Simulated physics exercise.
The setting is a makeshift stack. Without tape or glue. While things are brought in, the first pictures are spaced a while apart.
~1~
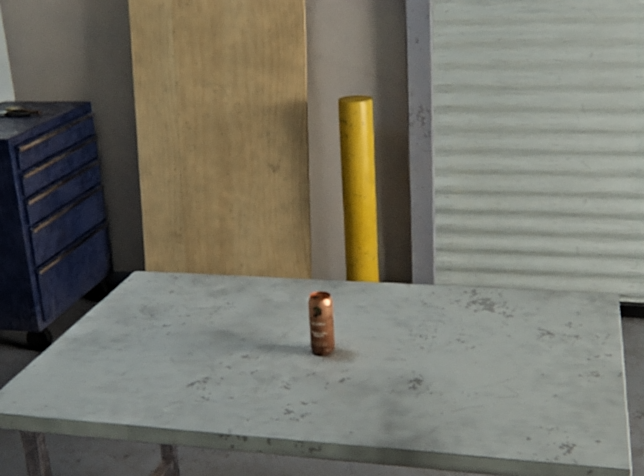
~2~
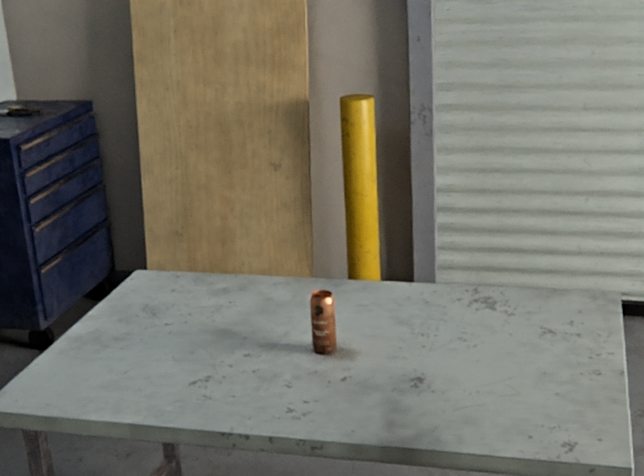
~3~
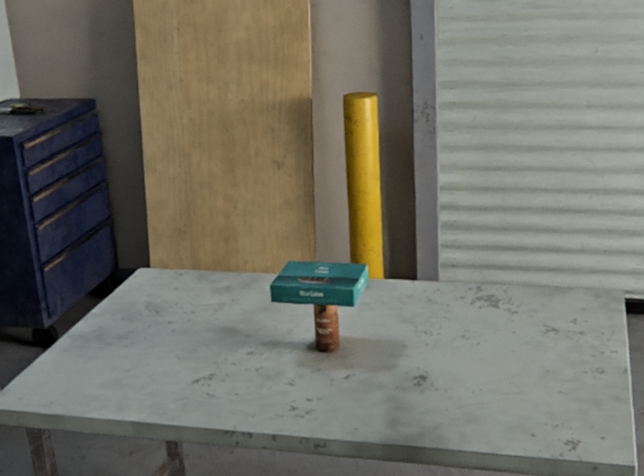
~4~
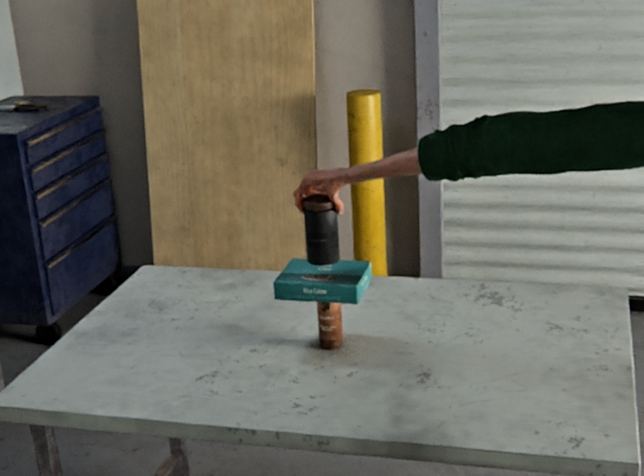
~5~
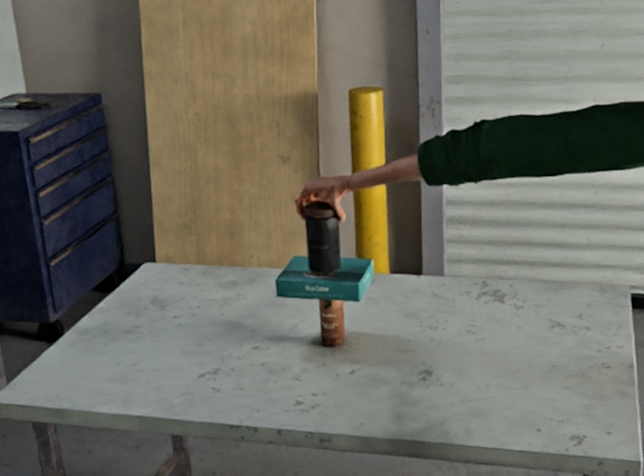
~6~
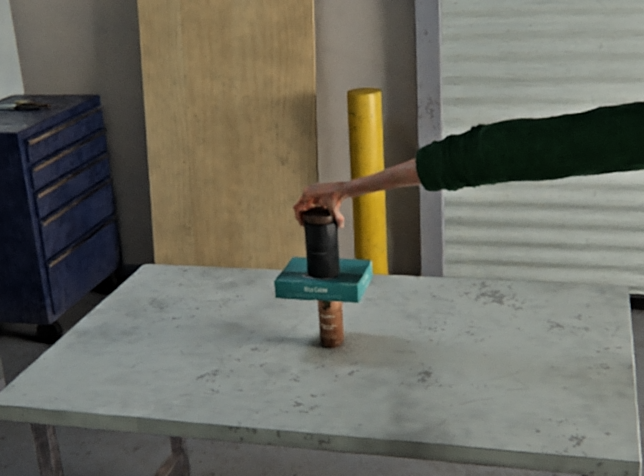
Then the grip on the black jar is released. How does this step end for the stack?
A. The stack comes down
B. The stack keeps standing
The stack keeps standing.
Then, 0.30 s after the last picture, nothing has stirred.
Then, 1.00 s after the last picture, black jar resting near (322, 243).
At rest, all 3 in place. Seen from the same camera at the end, black jar near (322, 244). The stack holds.
